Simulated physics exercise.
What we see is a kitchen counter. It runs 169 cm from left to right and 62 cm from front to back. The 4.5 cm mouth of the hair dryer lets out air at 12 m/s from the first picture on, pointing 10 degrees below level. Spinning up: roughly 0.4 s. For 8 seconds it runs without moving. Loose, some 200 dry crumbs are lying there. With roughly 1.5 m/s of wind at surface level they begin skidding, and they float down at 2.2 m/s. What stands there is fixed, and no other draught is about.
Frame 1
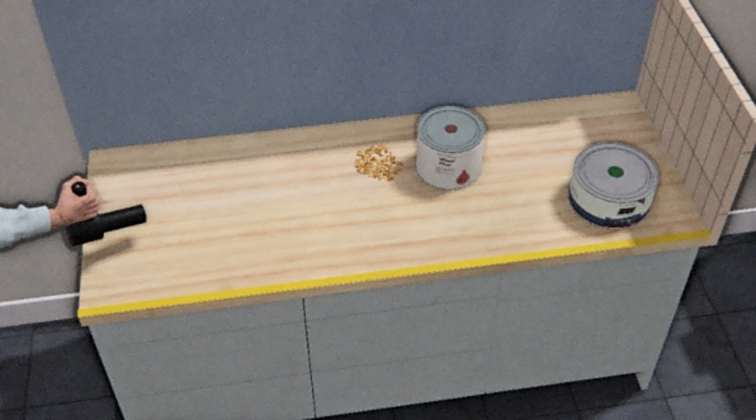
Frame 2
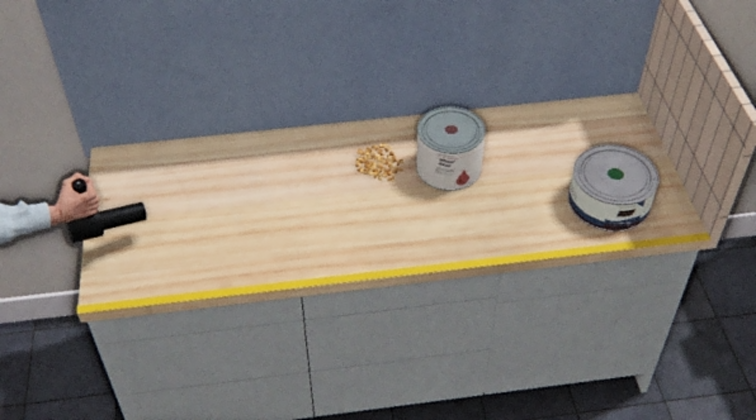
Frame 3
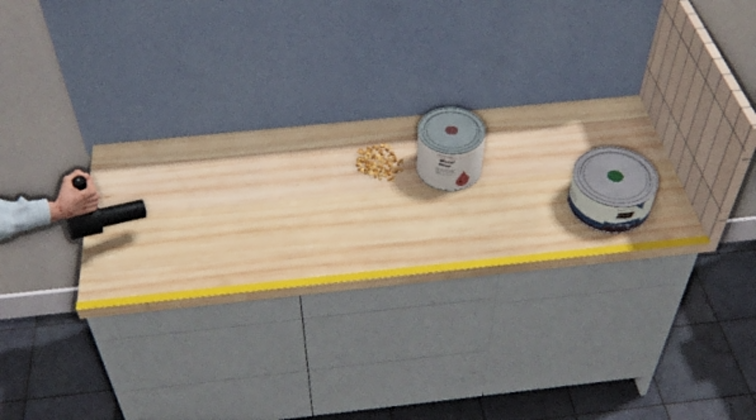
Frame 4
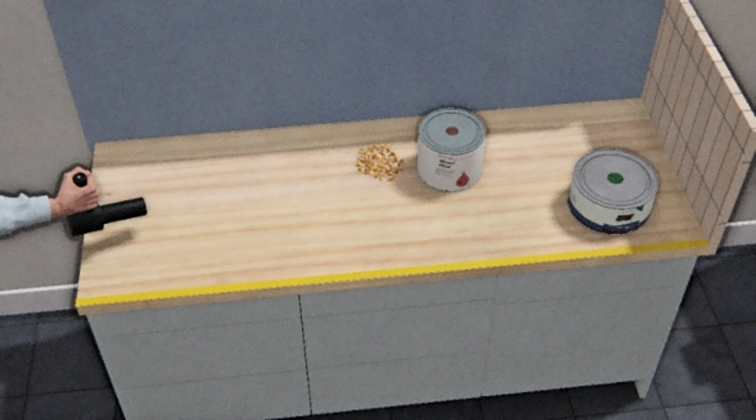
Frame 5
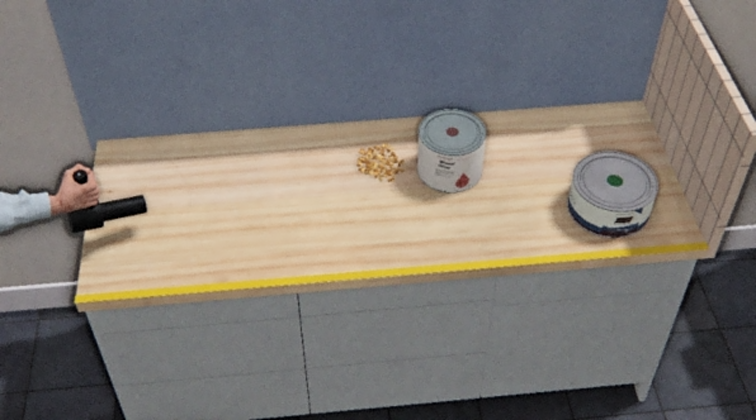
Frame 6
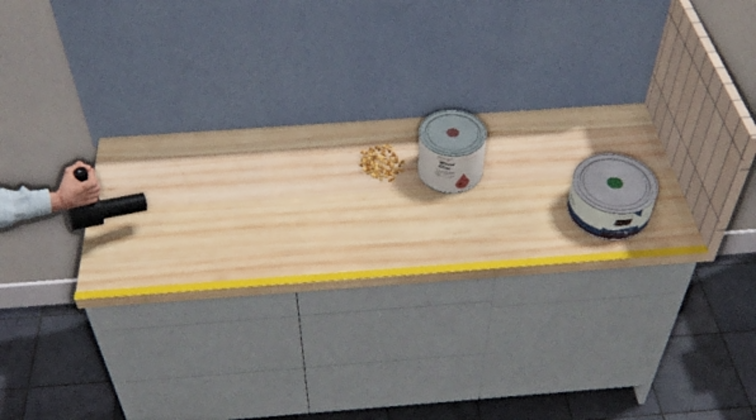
On a kitchen counter, a hand at the left held a black hair dryer pointed toward a small pile of golden crumbs beside two large tins, and nothing on the counter visibly moved.
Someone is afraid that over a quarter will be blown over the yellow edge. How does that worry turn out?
It comes true.
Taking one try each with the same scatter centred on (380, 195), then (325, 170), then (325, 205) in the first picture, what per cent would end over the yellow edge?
0 %, 70 %, 0 %.
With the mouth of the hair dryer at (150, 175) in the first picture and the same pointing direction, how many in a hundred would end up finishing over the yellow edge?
Then the share would be close to 40 percent.
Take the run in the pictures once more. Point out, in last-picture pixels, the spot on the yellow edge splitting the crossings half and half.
About (687, 254).
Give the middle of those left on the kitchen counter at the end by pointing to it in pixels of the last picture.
Around (642, 108).
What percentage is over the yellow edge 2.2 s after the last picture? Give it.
50 per cent, roughly.
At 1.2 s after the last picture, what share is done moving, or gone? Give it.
My guess would be around 30 %.
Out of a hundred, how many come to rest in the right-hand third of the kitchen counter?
Roughly 30 in a hundred.
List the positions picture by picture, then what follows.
In the first frame, the middle of the dry crumbs is near (378, 164), none has stirred yet and the mouth of the hair dryer is at (144, 213).
In the second frame, the middle of the dry crumbs is near (379, 165), none has stirred yet and the yellow edge is centred on (404, 276).
In the third frame, the middle of the dry crumbs is near (379, 165), none has stirred yet, the top of a large tin is at (452, 130) and the top of a large tin is at (615, 176).
In the fourth frame, the middle of the dry crumbs is near (380, 165) and none has stirred yet.
In the fifth frame, the middle of the dry crumbs is near (380, 165) and none has stirred yet.
In the sixth frame, the middle of the dry crumbs is near (381, 165) and none has stirred yet.
Then, 1.2 s after the last picture the count stands so, 30 % are over the yellow edge; the middle of those still in play is near (662, 149).
Then, 2.2 s after the last picture the count stands so, 49 % are over the yellow edge; the middle of those still in play is near (644, 112).
Then, 4.0 s after the last picture the count stands so, 56 % are over the yellow edge; the middle of those still in play is near (639, 108).
Then, 7.6 s after the last picture, at the end, 60 % are over the yellow edge; the middle of those still in play is near (642, 108).
